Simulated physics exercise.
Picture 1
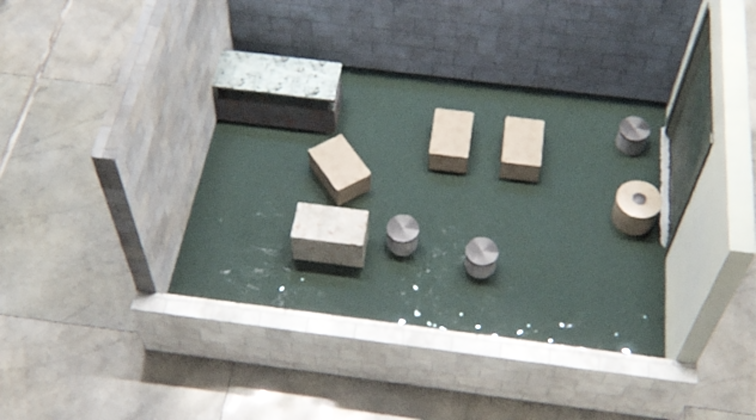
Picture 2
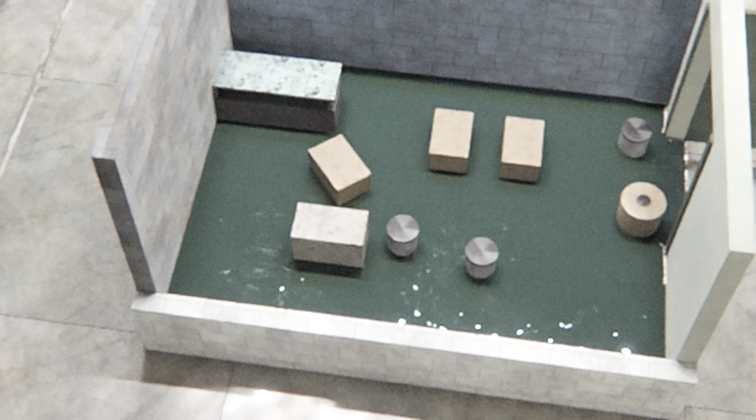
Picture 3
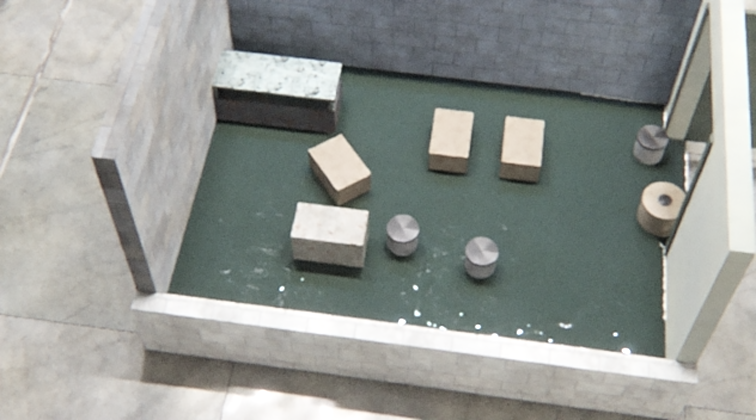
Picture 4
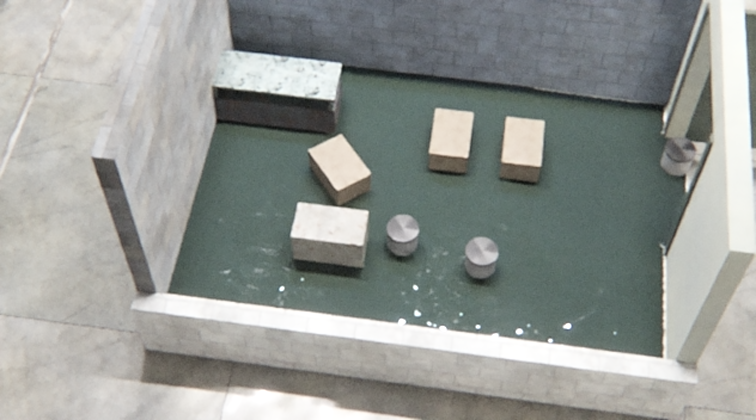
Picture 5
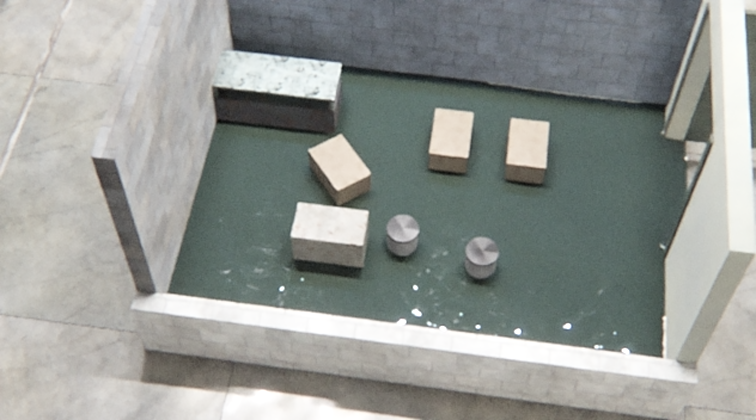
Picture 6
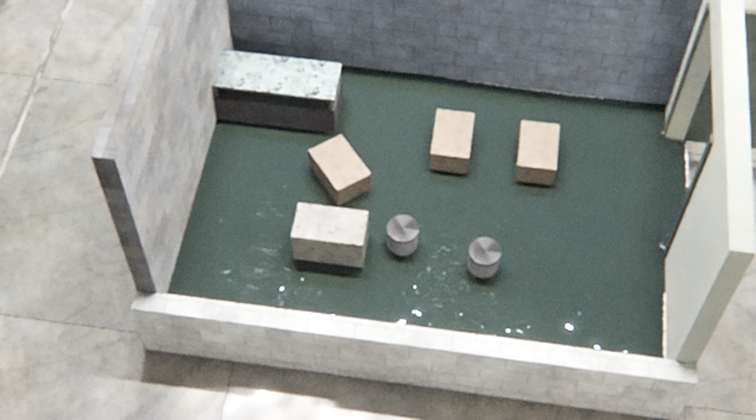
In a flooded room, a panel opens at right and two round objects drift out.
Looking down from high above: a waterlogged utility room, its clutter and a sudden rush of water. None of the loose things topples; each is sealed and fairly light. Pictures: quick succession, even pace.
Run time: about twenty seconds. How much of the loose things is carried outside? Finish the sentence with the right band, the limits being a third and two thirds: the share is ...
The share is two thirds or more.
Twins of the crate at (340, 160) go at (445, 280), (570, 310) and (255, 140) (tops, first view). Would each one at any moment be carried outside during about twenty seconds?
Copy by copy, in the order given: Swept away, swept away, not carried off.
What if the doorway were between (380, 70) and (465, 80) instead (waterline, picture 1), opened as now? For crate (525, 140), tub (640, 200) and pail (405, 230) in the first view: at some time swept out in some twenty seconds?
Outcome for each, in the order asked: Flushed / not flushed / flushed.
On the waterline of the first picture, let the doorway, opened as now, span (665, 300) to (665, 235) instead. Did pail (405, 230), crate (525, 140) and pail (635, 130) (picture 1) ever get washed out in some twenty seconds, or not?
Going through them in turn: Remains behind; escaped; escaped.
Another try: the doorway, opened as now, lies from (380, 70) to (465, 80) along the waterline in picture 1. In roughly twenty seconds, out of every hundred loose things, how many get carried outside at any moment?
60 per cent or so.
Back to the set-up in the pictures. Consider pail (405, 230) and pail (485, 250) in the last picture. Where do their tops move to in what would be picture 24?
First one at roughly (513, 219), second at roughly (652, 197).
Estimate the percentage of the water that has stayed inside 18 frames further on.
Close to 64 percent of it stays.
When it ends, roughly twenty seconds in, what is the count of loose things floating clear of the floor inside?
The tally stands at 1.
A moment on, 2 of 7 are out; 5 afloat.
Next, 3 of 7 are out; 4 afloat.
Later, 5 of 7 are out; 2 afloat.
In the end, 6 of 7 are out; 1 afloat.
